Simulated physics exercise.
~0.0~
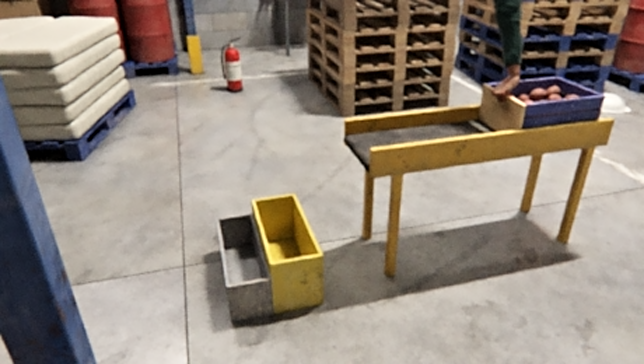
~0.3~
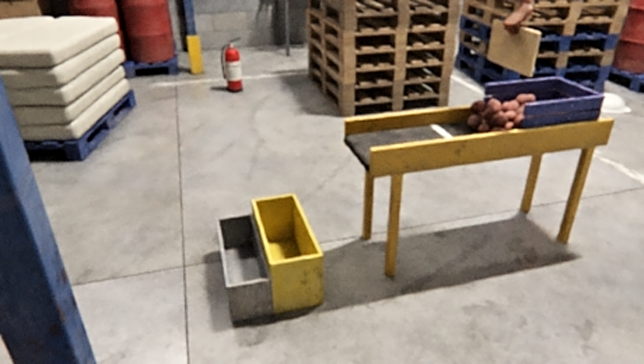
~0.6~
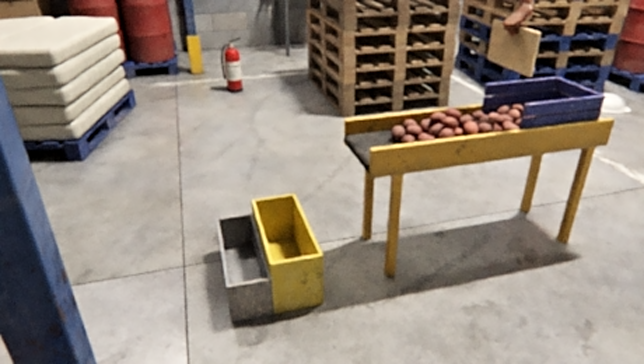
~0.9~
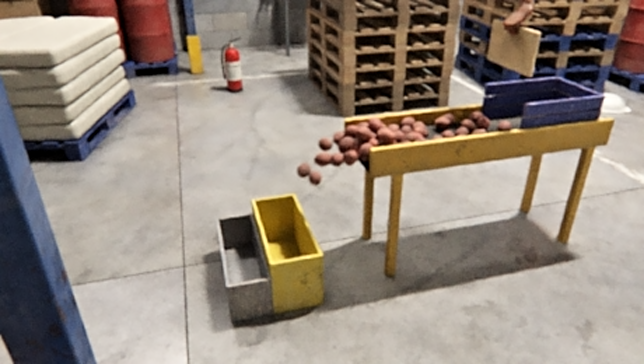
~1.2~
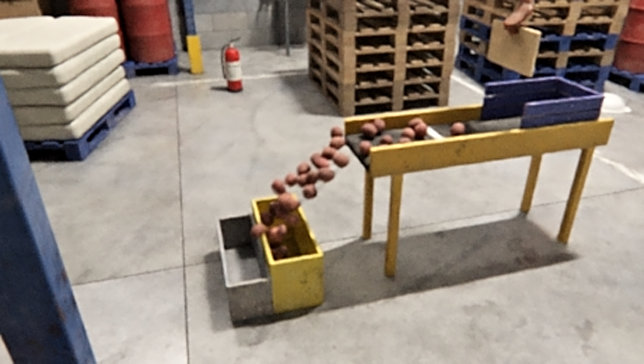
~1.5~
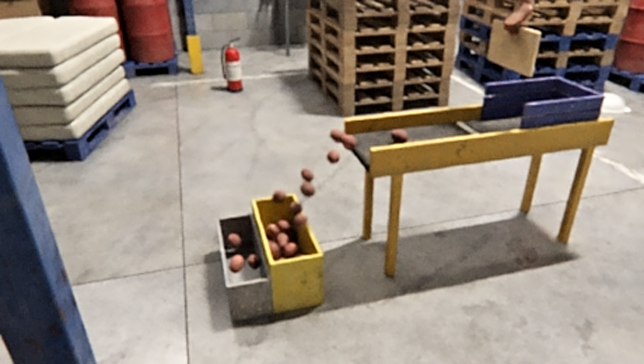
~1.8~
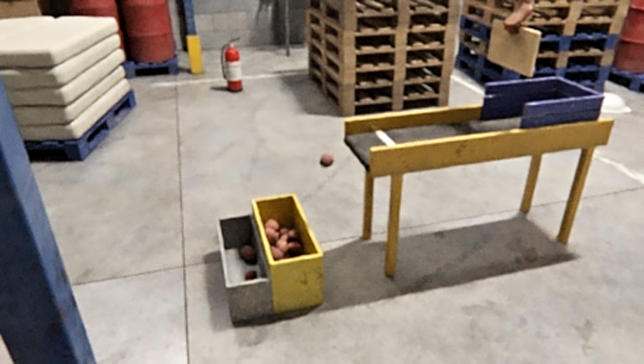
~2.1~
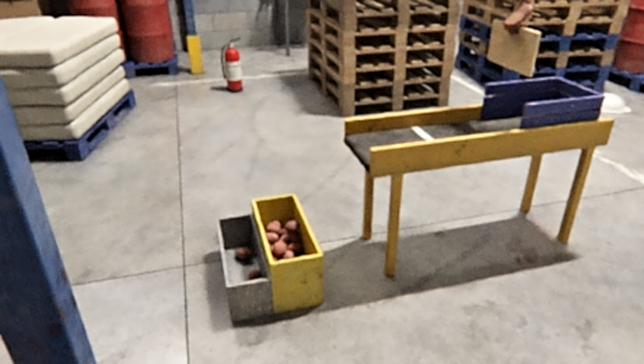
On a warehouse floor with stacked pallets and a fire extinguisher behind, a yellow conveyor table stands to the right of a yellow tote and a grey tub. A hand lifts a wooden gate from the open side of a blue pen, and a heap of reddish potatoes starts moving left. They spread along the belt, reach its end and spill off in a loose stream. The stream arcs down into the yellow tote, while a few potatoes land in the grey tub beyond. The flow thins to a last straggler, and finally the belt is empty, with most potatoes resting in the yellow tote, a few in the grey tub and none visible on the floor.
